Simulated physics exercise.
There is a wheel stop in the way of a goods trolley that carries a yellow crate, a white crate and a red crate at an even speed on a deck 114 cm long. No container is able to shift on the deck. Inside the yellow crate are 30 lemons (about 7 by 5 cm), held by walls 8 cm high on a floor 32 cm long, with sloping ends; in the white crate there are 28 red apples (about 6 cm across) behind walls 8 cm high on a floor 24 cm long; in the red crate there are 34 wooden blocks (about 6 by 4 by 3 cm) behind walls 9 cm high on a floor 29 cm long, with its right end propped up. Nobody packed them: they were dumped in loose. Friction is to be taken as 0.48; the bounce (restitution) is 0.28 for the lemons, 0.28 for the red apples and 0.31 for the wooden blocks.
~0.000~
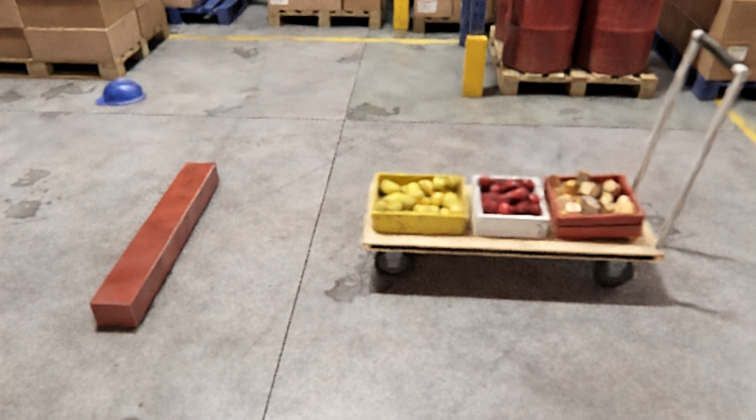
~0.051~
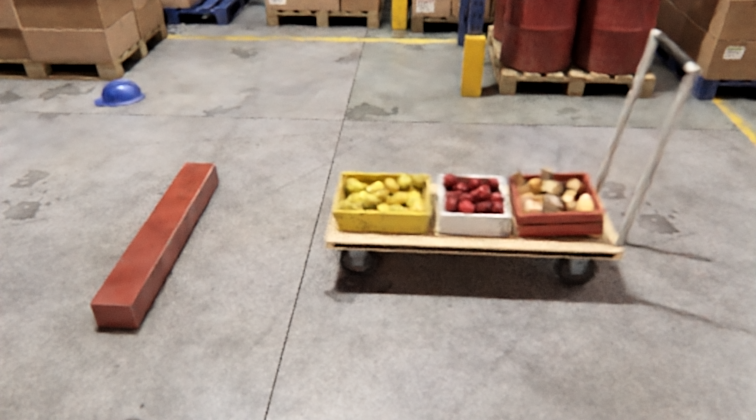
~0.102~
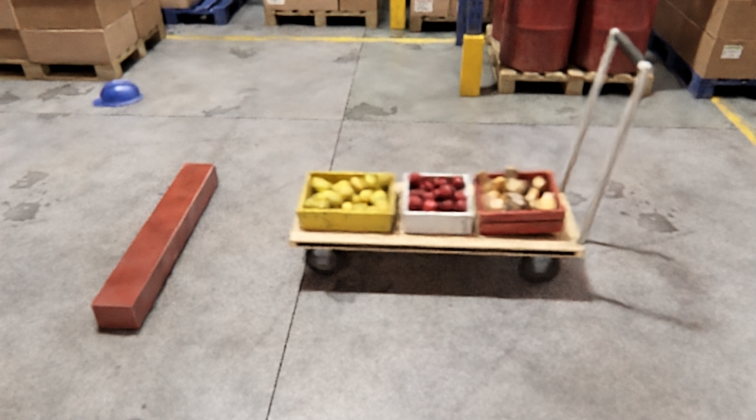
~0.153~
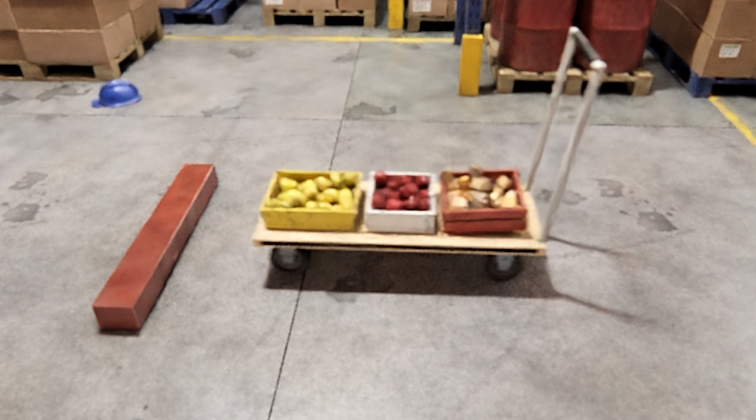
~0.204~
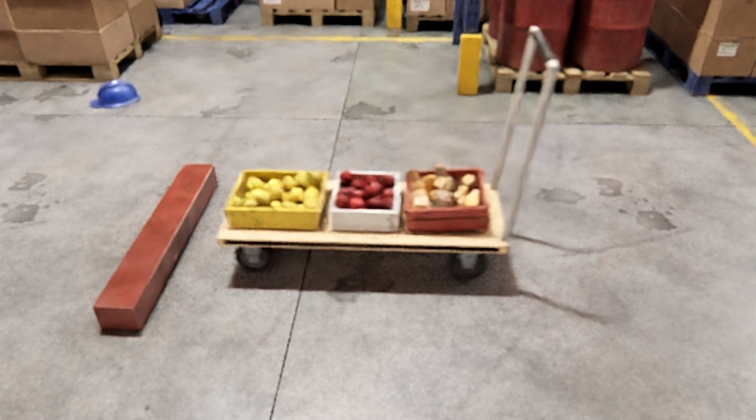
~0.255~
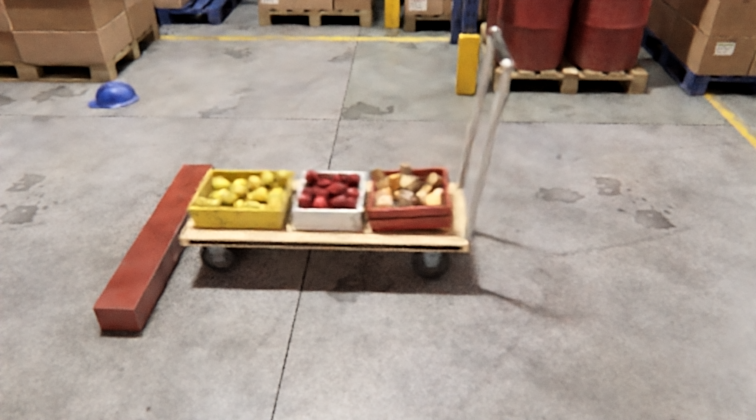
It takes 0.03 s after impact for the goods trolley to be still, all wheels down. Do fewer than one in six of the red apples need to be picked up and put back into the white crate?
What gets out climbs above a sixth.
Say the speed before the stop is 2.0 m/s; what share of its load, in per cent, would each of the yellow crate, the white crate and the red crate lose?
Then the yellow crate sheds 10 per cent of its load, the white crate 10 per cent, and the red crate 10 per cent.
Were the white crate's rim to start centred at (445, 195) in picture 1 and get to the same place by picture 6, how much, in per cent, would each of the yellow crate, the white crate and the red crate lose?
Result - yellow crate: 10 per cent; white crate: 10 per cent; red crate: 10 per cent.
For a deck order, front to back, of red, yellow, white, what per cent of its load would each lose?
In that arrangement the yellow crate sheds 20 per cent of its load, the white crate 30 per cent, and the red crate 20 per cent.
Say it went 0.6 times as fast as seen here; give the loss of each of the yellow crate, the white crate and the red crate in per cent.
Yellow crate 0, white crate 10, red crate 10 per cent.
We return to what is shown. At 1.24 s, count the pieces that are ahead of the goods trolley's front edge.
I'd put it at some 6 pieces.
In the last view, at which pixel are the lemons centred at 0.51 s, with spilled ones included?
Somewhere around pixel (193, 193).
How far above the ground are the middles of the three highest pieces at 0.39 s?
42 cm.
After 0.29 s, the wheels strike.
After 0.39 s, the yellow crate has all 30, the white crate is down by 3 of 28 and the red crate is down by 2 of 34.
After 0.51 s, the yellow crate is down by 3 of 30, the white crate is down by 6 of 28 and the red crate is down by 6 of 34.
After 0.74 s, the yellow crate is down by 7 of 30, the white crate is down by 8 of 28 and the red crate is down by 7 of 34.
When it is over (at 1.24 s), the yellow crate is down by 7 of 30, the white crate is down by 8 of 28 and the red crate is down by 7 of 34. Asked share, 8 of 28, 29 per cent.
